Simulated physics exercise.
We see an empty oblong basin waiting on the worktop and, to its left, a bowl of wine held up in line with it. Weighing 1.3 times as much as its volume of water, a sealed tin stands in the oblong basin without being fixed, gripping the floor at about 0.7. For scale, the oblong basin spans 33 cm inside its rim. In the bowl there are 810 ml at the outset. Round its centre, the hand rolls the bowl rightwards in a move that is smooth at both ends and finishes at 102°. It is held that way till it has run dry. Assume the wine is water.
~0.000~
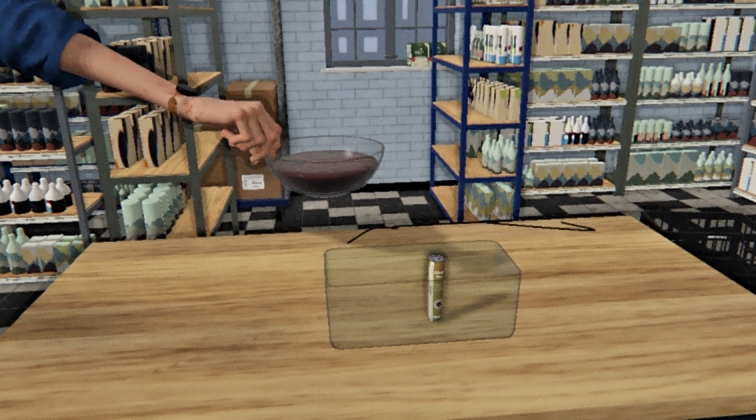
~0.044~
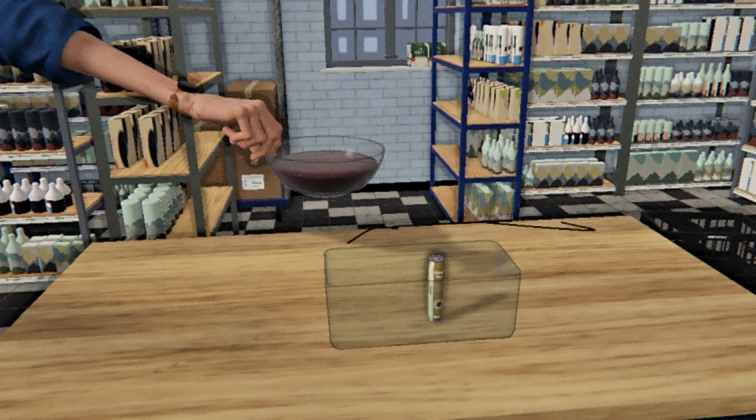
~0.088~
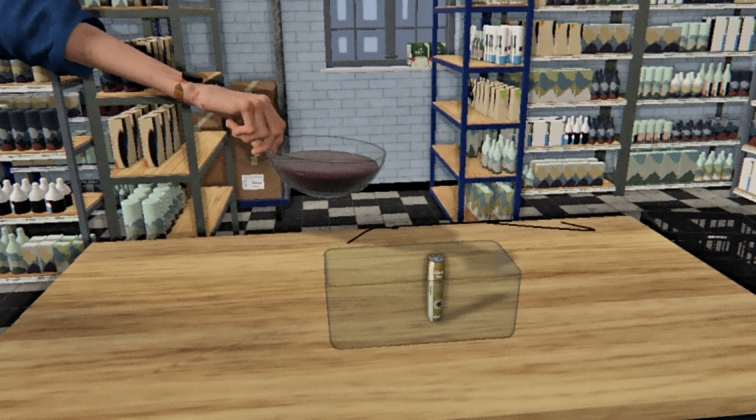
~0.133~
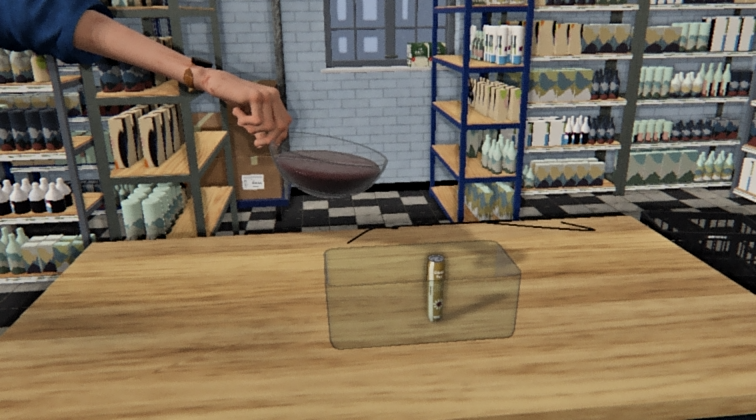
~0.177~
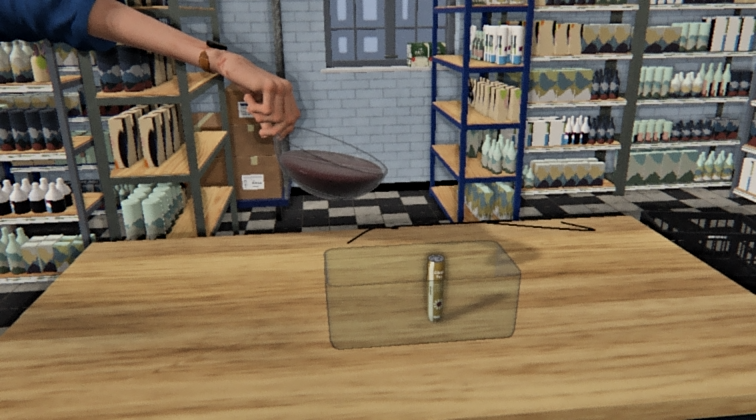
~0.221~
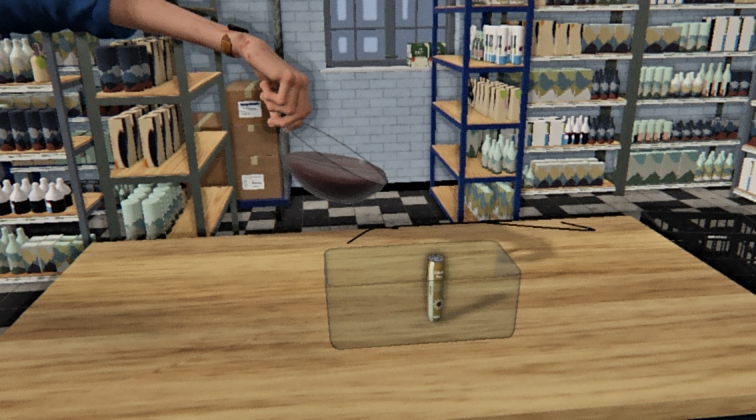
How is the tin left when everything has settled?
The tin is lying toppled.
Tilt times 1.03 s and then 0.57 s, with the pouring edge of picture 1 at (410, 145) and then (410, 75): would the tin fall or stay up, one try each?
Trial 1 - tin stays standing; trial 2 - tin stays standing.
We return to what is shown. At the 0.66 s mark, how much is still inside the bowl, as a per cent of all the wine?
Around 0 in a hundred is still there.
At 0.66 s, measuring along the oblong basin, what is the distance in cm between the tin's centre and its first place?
Near 3 cm of travel.
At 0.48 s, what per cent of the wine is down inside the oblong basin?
Around 42%.
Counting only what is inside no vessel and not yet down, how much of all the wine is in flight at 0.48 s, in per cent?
Share: Roughly 52 per cent.
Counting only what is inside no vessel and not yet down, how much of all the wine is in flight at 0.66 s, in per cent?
About 5 percent.
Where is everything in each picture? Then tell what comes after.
In the first frame, tilt 0°; pouring edge (383, 147); surface from (272, 163) to (378, 159); the oblong basin's rim runs from (325, 268) to (509, 257); the tin's top is at (436, 261).
In the second frame, tilt 2°; pouring edge (384, 148); surface from (272, 163) to (378, 160).
In the third frame, tilt 6°; pouring edge (385, 153); surface from (273, 160) to (379, 162).
In the fourth frame, tilt 13°; pouring edge (386, 160); surface from (275, 157) to (381, 166).
In the fifth frame, tilt 22°; pouring edge (387, 170); surface from (279, 156) to (383, 168).
In the sixth frame, tilt 33°; pouring edge (385, 181); surface from (284, 156) to (379, 171); 2 per cent is over the edge.
Then, 0.48 s in, the tilt is 95° and 4 per cent is still to pour; the tin stands where it began.
Then, 0.66 s in, the tilt is 102° and 0 per cent is still to pour; the tin leans 9°.
Then, 0.86 s in, the tilt is 102° and 0 per cent is still to pour; the tin leans 13°.
Then, 1.07 s in, the tilt is 102° and 0 per cent is still to pour; the tin lies on its side.
Finally, the tin lies on its side.
